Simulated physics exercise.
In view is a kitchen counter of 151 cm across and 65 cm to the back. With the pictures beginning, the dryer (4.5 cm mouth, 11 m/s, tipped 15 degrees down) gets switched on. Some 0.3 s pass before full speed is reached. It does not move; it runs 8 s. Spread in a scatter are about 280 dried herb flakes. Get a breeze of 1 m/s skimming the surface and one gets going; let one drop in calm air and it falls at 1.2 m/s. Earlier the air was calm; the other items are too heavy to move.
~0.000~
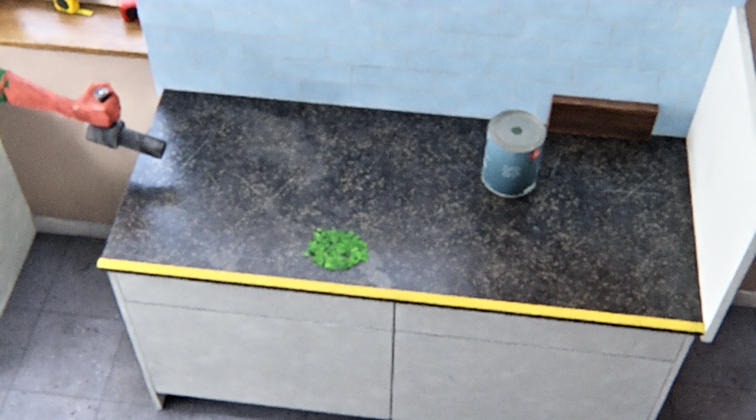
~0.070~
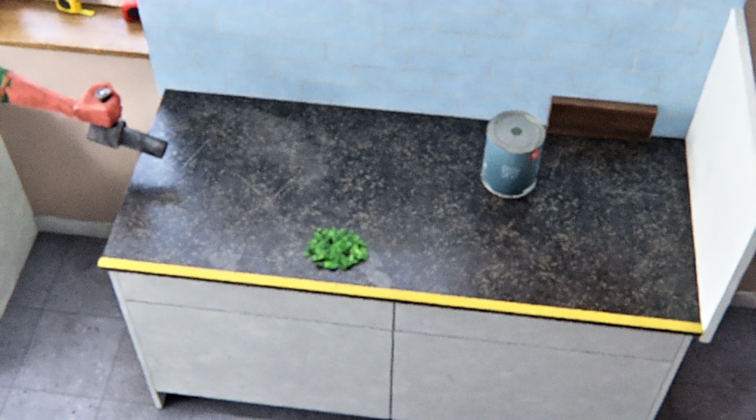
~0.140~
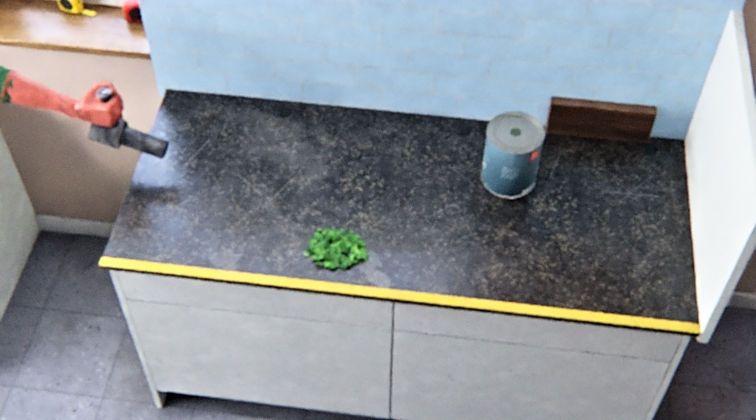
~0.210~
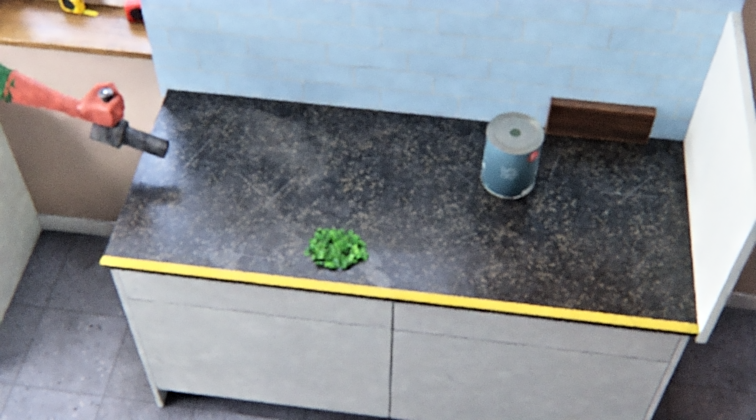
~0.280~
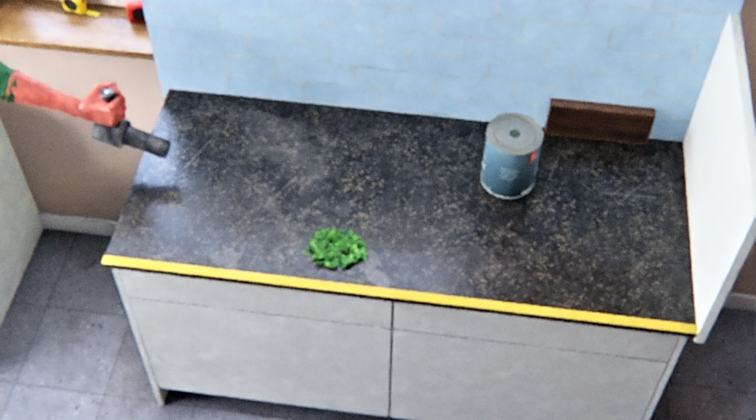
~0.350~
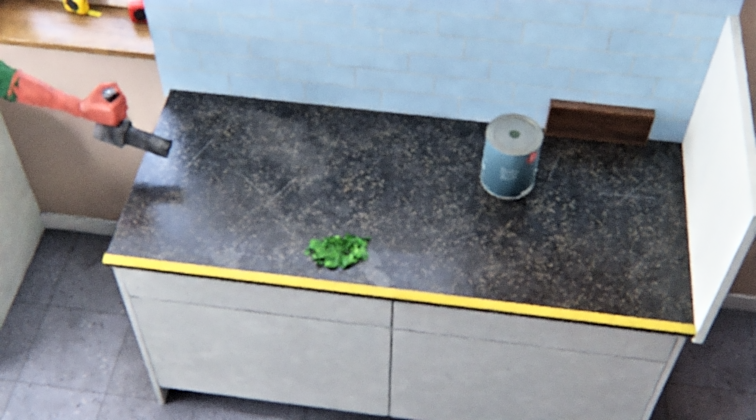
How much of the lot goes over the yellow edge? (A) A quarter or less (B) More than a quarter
Answer: B.
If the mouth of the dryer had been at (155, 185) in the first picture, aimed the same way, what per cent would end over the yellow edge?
It would be near 80 %.
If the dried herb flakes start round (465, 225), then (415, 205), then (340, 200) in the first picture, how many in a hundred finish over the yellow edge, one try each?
It goes 50 %, then 20 %, then 40 %.
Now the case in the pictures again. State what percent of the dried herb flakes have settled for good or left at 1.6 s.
About 100 %.
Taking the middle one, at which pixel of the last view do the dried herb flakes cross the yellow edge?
(478, 308).
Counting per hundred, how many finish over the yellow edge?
I'd estimate around 100 %.
After 1.6 s, 100 % are over the yellow edge; 100 % have settled or left.
After 2.6 s, 100 % are over the yellow edge; 100 % have settled or left.
After 4.4 s, 100 % are over the yellow edge; 100 % have settled or left.
After 8.0 s, at the end, 100 % are over the yellow edge.
